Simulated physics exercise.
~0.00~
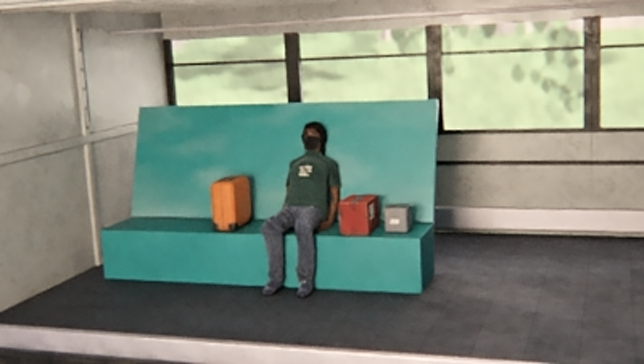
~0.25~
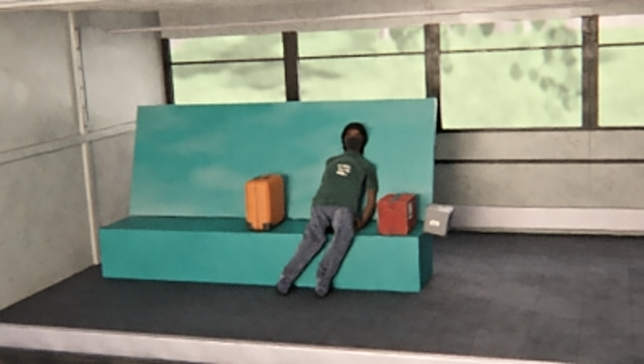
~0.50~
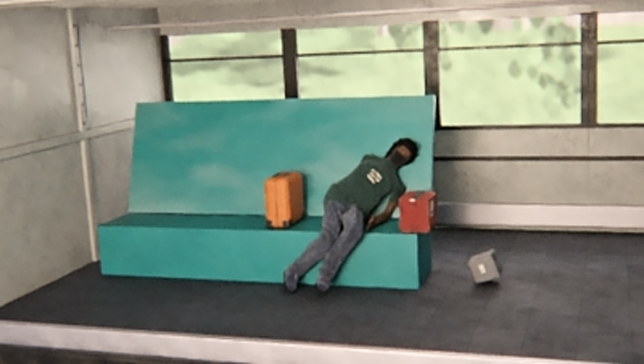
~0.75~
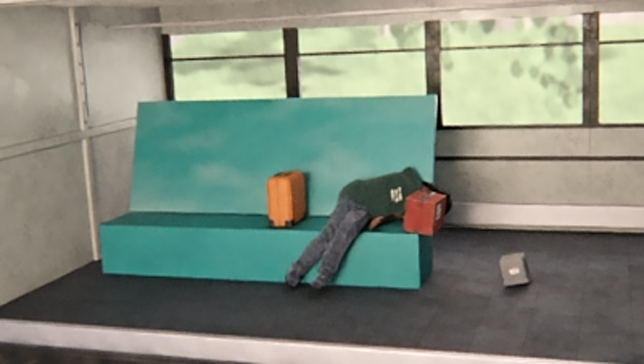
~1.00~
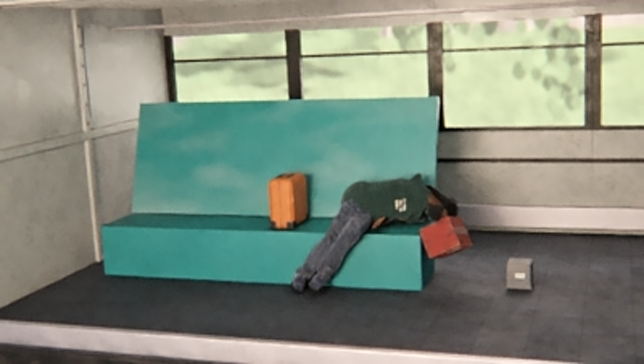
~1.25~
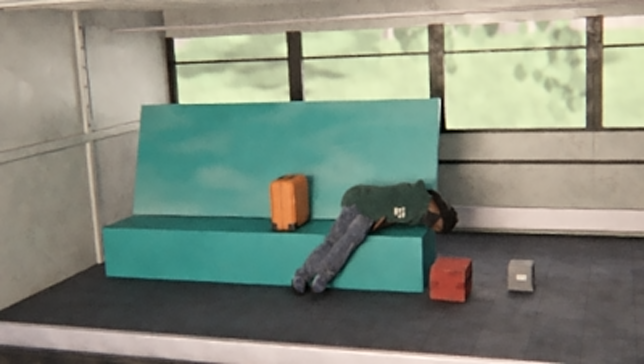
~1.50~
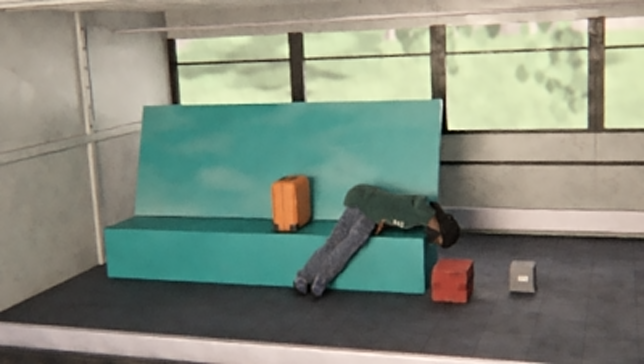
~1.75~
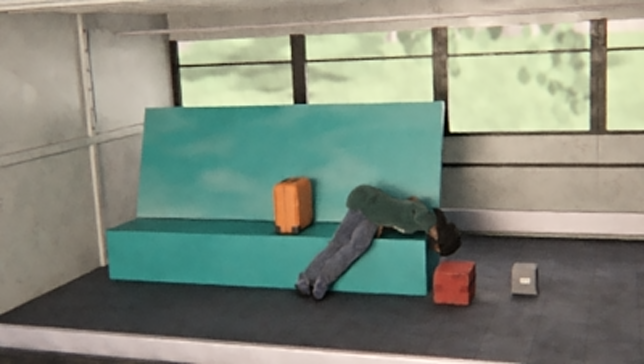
A seated person slumps rightward over the bench end as grey and red boxes fall off.
